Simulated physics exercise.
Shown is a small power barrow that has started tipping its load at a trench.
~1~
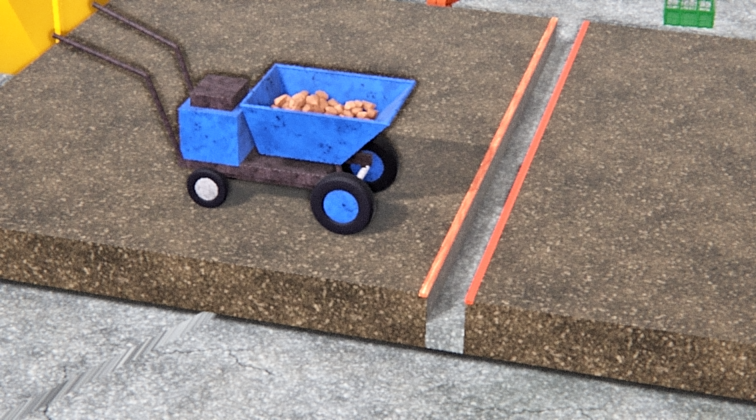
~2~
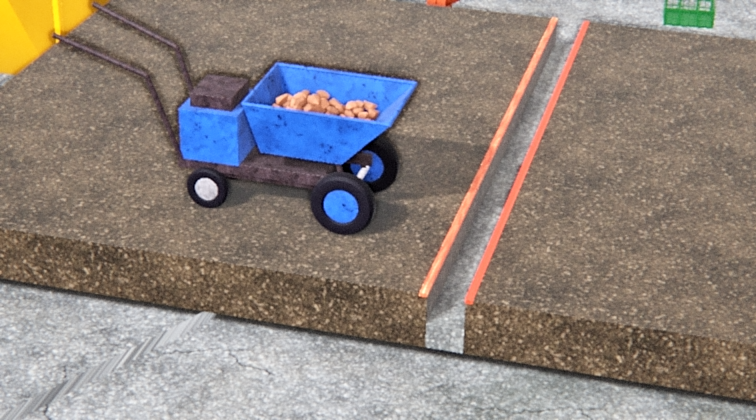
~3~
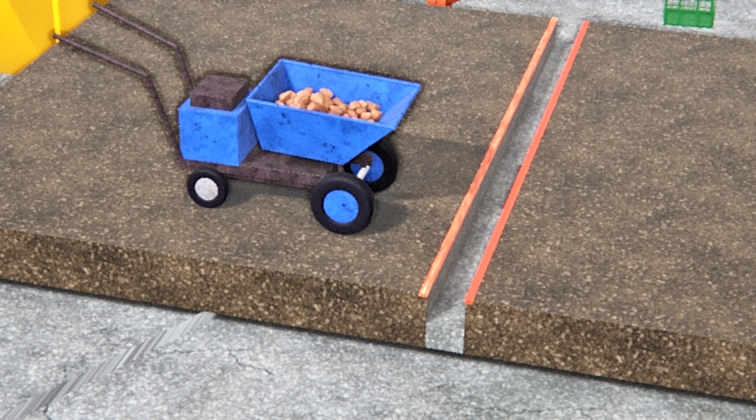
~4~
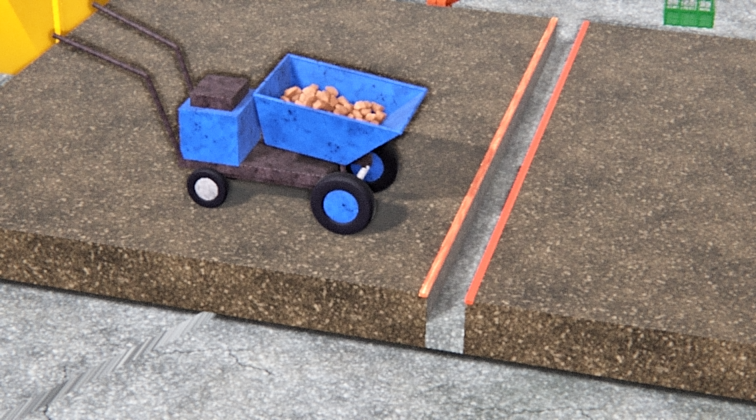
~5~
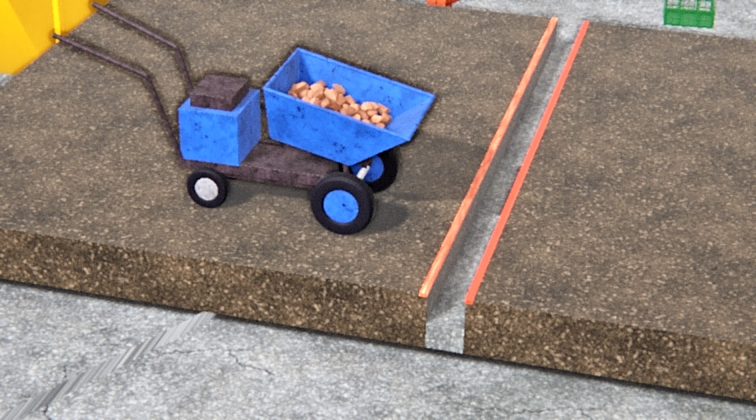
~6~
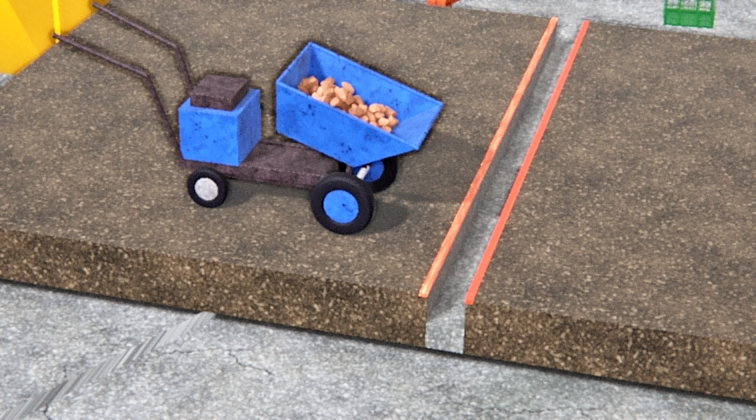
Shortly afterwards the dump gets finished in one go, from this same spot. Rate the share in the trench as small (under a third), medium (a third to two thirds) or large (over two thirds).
Large.
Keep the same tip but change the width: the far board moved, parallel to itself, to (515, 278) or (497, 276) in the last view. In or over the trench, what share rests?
You'd get 90 in a hundred the first time and 90 in a hundred the second.
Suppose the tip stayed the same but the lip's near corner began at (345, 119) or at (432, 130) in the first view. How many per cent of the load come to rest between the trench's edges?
You'd see around 30 per cent the first time and around 0 per cent the second.
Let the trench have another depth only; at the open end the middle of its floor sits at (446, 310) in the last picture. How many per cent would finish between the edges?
The share would be roughly 50 per cent.
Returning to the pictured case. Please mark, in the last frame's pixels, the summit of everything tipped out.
Close to (482, 227).
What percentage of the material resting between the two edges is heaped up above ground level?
Something like 10 in a hundred.
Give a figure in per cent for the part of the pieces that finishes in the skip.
20 in a hundred, roughly.
Soon after the last picture, skip tipped steeply; all in the skip.
A little later, skip tipped right over; most in the skip; a stray few short of the trench; about a quarter in or heaped over the trench.
Later still, skip tipped right over; about a quarter in the skip; a stray few short of the trench; most in or heaped over the trench; a stray few beyond it.
By the end, skip tipped right over; about a quarter in the skip; a stray few short of the trench; most in or heaped over the trench; a stray few beyond it.
